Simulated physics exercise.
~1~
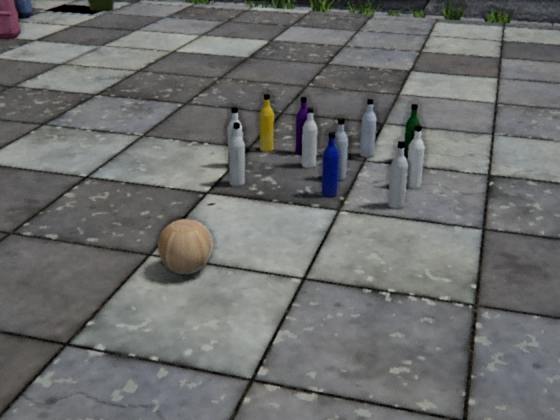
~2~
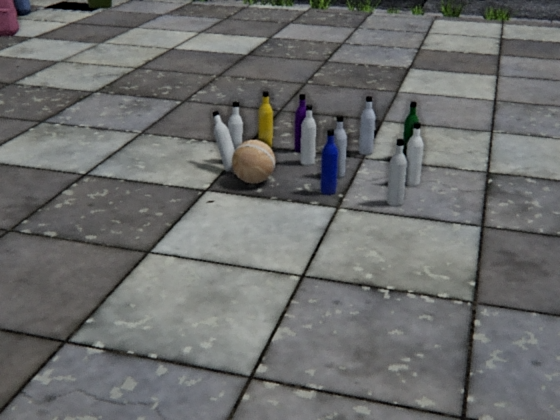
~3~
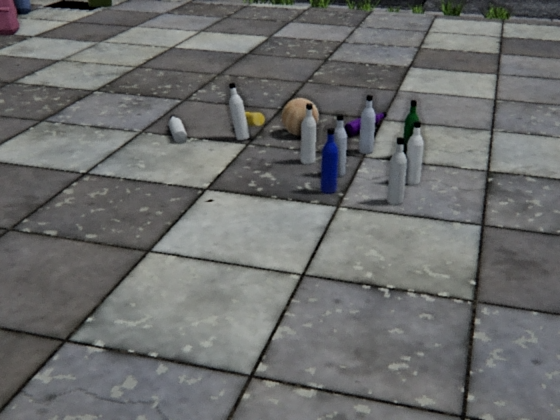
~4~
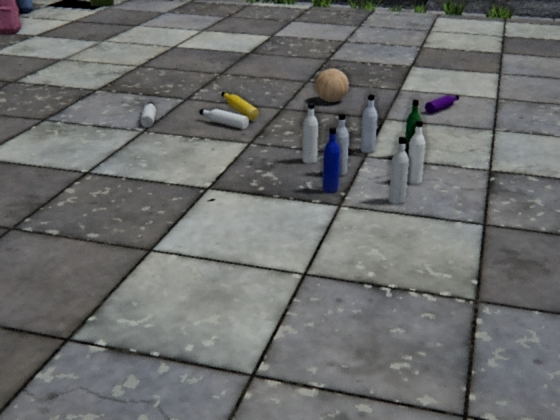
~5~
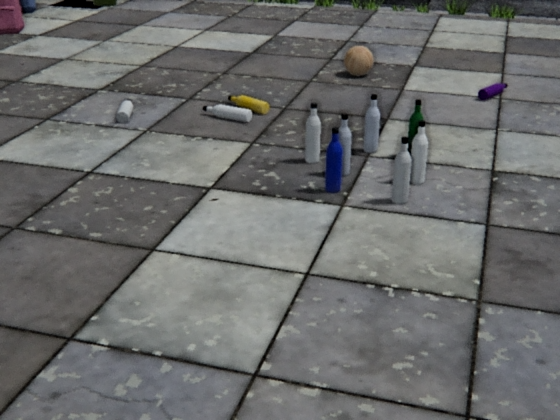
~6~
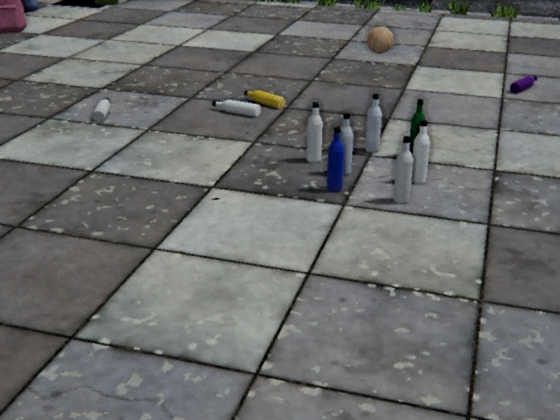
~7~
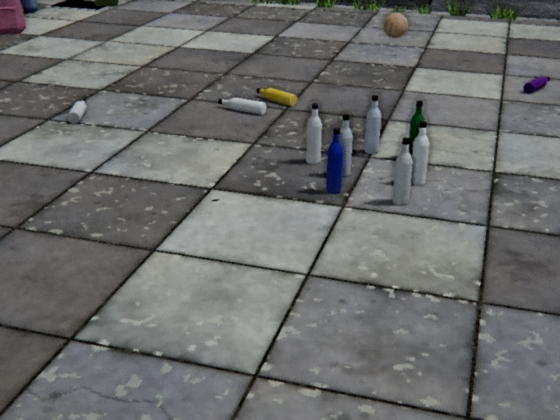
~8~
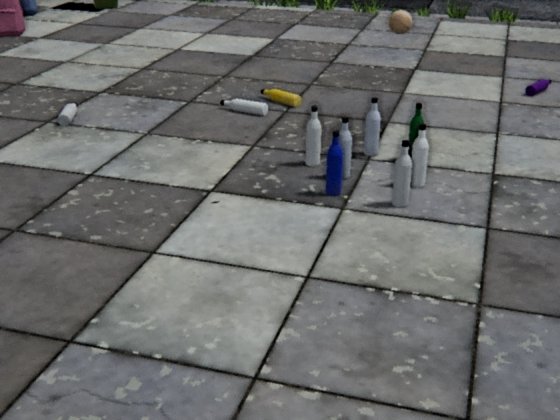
A wooden ball rolled across the paving into a cluster of standing bottles, knocking over two pale ones, the yellow one and the purple one, then rolled on toward the back while the blue, green and remaining pale bottles stayed upright.
